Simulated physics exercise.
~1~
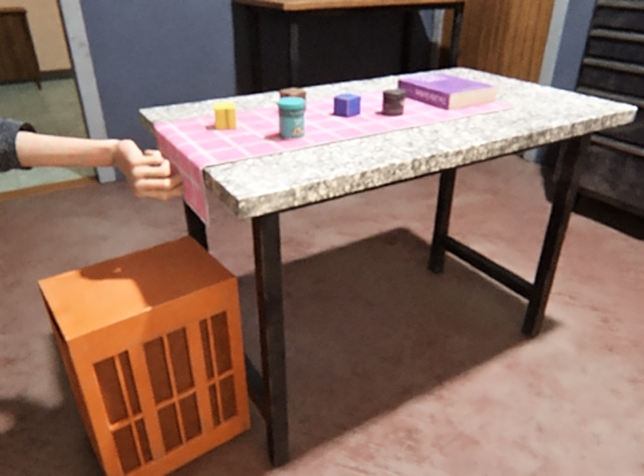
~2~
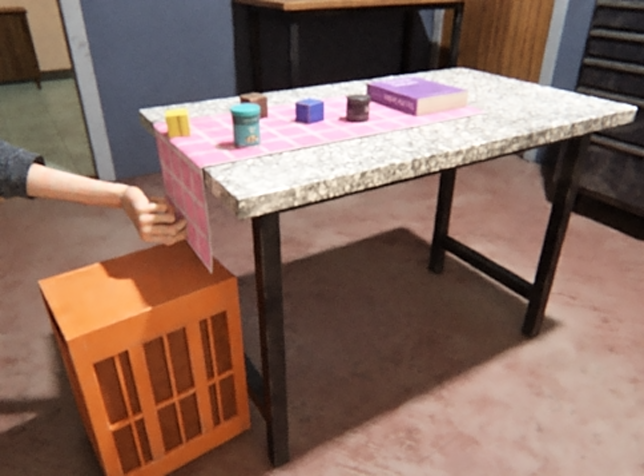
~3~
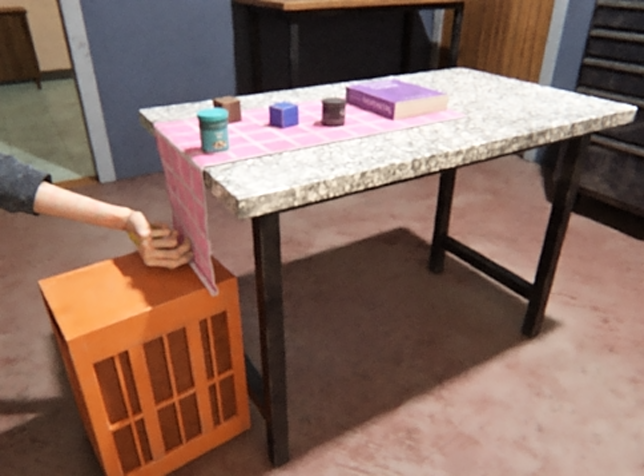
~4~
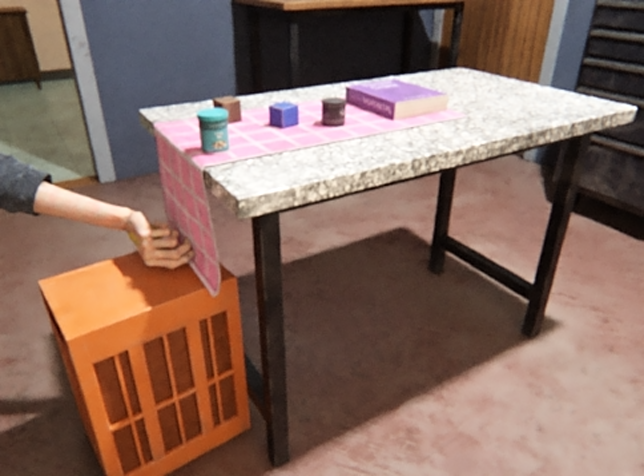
In a room with a reddish floor, a speckled workbench holds a pink checked cloth with a yellow cube, a turquoise can, a brown cube, a blue cube, a dark container and a purple book on it. A hand at the left grips the hanging end of the cloth and draws it down toward an orange crate. The objects ride left with the cloth, and the yellow cube nears the edge. As the hem reaches the crate, the yellow cube is gone from the bench. The hand stays by the cloth, and the other five things remain standing on top.
